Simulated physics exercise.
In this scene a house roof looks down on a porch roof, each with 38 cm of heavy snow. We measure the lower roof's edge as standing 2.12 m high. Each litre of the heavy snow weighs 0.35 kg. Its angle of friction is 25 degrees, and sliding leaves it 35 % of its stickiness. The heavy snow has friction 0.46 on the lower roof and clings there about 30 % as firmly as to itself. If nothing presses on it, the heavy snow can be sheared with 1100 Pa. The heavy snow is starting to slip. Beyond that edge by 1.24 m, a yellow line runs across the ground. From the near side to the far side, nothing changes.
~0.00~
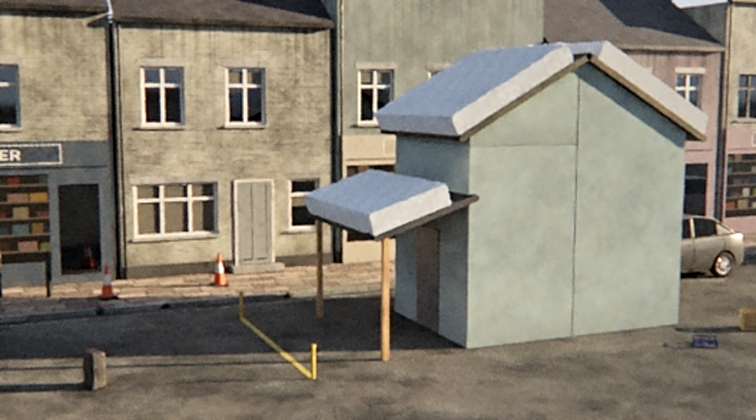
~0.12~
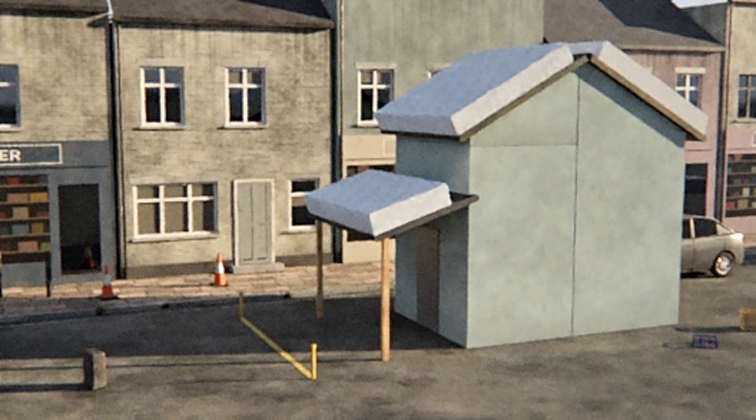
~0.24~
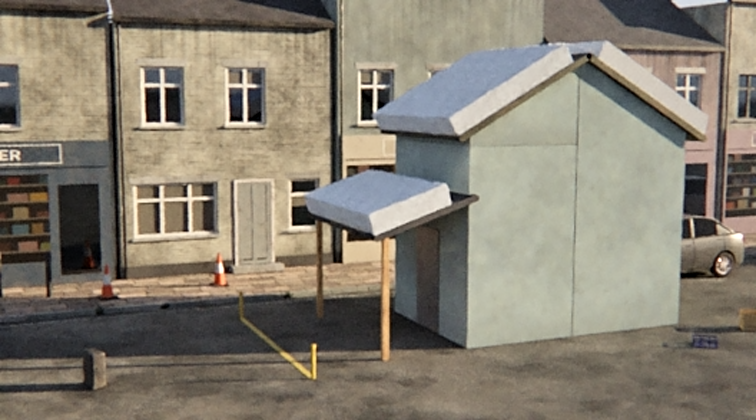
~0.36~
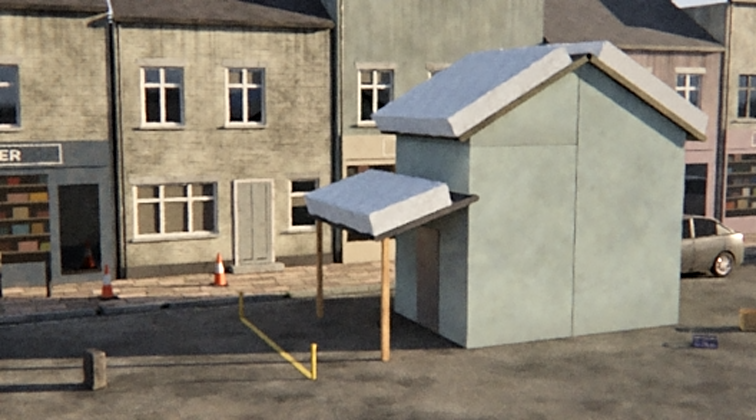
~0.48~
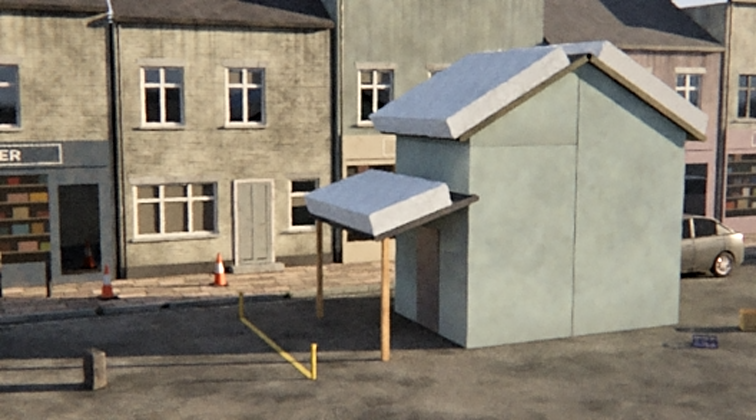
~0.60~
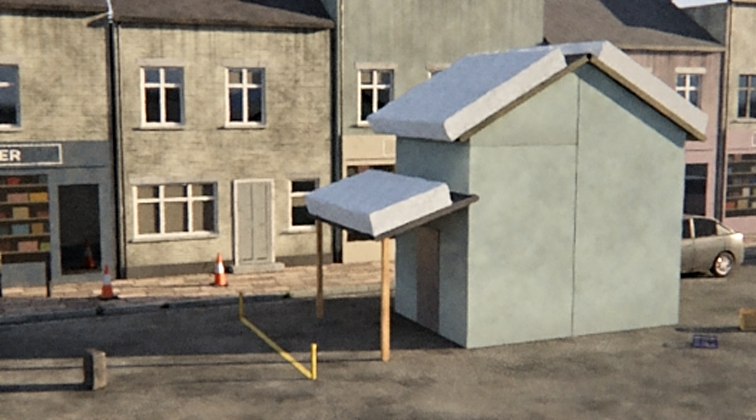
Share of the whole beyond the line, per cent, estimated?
Near 22 %.
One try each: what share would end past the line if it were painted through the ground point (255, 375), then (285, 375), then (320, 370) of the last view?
I'd guess near 3 %, then near 14 %, and near 30 % on the last try.
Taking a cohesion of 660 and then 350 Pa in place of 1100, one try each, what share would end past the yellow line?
Try one gives 40 per cent, try two gives 45 per cent.
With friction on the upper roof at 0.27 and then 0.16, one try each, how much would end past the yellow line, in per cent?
It would be 35 % the first time and 50 % the second.
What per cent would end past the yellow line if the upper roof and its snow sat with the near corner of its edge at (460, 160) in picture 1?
In that case it would be around 7 percent.
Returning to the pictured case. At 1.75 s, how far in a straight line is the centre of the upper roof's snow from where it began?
About 1.6 m.
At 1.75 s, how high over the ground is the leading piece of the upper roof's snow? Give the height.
I'd say around 2.8 metres.
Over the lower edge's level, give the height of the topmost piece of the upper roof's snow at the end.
About 1.1 m above the lower edge.
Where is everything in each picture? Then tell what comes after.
The first frame shows foremost bit of the heavy snow at (458, 130).
The second frame shows foremost bit of the heavy snow at (458, 130), its middle shifted 7 mm.
The third frame shows foremost bit of the heavy snow at (457, 131), its middle shifted 2.5 cm.
The fourth frame shows foremost bit of the heavy snow at (456, 119), its middle shifted 5.7 cm, 2 % of it past the upper edge, in one piece.
The fifth frame shows foremost bit of the heavy snow at (454, 120), its middle shifted 10 cm, 4 % of it past the upper edge, in one piece.
The sixth frame shows foremost bit of the heavy snow at (451, 123), its middle shifted 17 cm, 6 % of it past the upper edge, in one piece.
After 1.13 s, none is below the lower edge and 0 % is past the line.
After 1.75 s, none is below the lower edge and 0 % is past the line.
After 2.38 s, none is below the lower edge and 0 % is past the line.
After 3.00 s, 38 % is below the lower edge and 5 % is past the line.
After 4.60 s, 59 % is below the lower edge and 22 % is past the line.
